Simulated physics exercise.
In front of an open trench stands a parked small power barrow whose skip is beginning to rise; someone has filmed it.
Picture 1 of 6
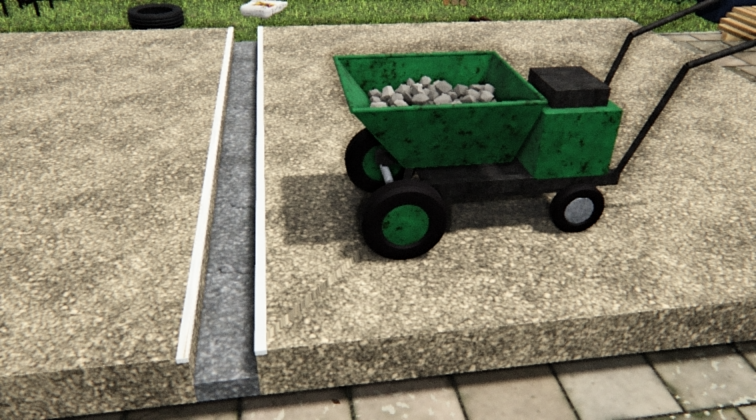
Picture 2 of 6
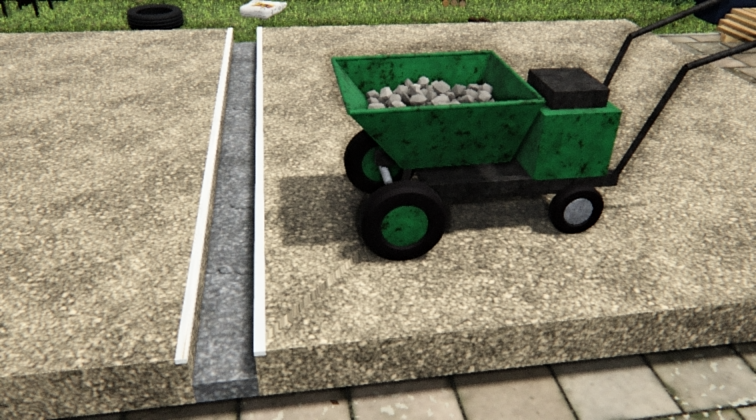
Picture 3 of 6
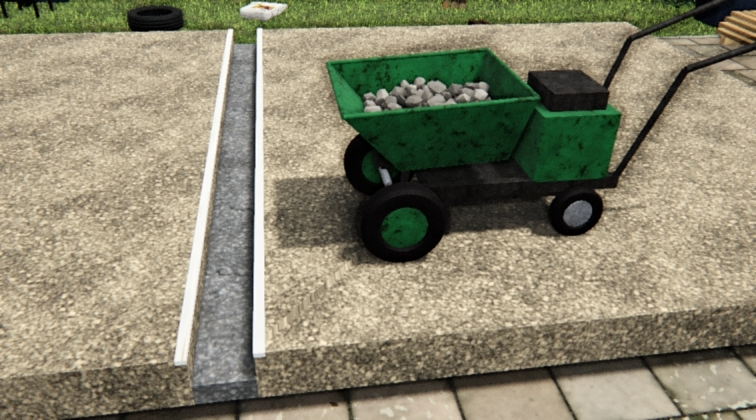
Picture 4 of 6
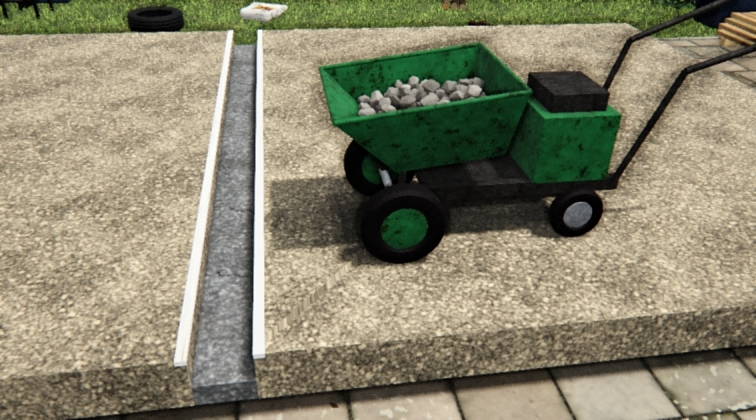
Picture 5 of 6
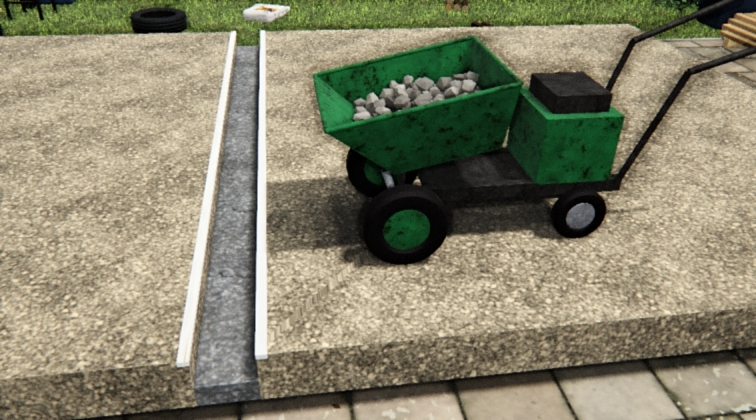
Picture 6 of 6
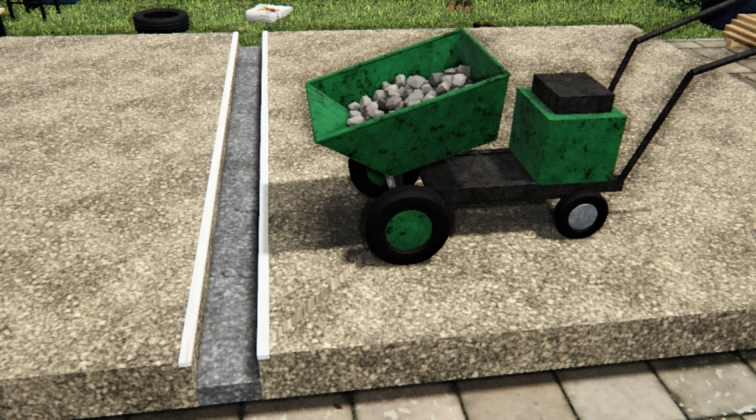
On a pebbly slab beside a narrow grey trench edged with white strips, a green power barrow stood still while its skip, loaded with broken stones, slowly tilted forward to the left, its back end rising.
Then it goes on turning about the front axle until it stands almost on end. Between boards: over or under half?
Trench holds most.
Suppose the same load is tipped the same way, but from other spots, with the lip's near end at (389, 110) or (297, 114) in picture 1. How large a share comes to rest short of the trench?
I'd put it at around 30 percent the first time and 0 percent the second.
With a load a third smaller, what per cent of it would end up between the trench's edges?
That works out at around 90 percent.
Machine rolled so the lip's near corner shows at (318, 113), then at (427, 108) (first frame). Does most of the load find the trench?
The first try ends with the greater portion between the edges, the second with the lesser portion.
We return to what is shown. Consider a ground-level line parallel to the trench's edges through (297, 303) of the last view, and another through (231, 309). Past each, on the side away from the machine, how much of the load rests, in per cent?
Estimate, first then second: 100 %, 40 %.
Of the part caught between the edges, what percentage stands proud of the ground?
20 per cent, near enough.
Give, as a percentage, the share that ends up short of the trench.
Roughly 10 percent of the pieces, I think.
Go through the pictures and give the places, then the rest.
In the first frame, lip of the skip at (353, 111), level; top of the load at (445, 100), broken stones; first edge of the trench at (261, 301); far edge at (189, 307), the trench under half as wide as the skip, and about half as deep as wide.
In the second frame, lip of the skip at (350, 113), level; top of the load at (443, 100).
In the third frame, lip of the skip at (344, 118), tipped barely; top of the load at (439, 100).
In the fourth frame, lip of the skip at (335, 123), tipped a little; top of the load at (445, 104).
In the fifth frame, lip of the skip at (327, 132), tipped a little; top of the load at (456, 106).
In the sixth frame, lip of the skip at (317, 141), tipped clearly; top of the load at (448, 102); first edge of the trench at (263, 305); far edge at (192, 311).
Soon after the last picture, skip tipped steeply; all in the skip.
A little later, skip tipped right over; most in the skip; a stray few short of the trench; a small part in or heaped over the trench.
Later still, skip tipped right over; a small part in the skip; a small part short of the trench; most in or heaped over the trench; a stray few beyond it.
At rest, skip tipped right over; a small part in the skip; a small part short of the trench; most in or heaped over the trench; a stray few beyond it.
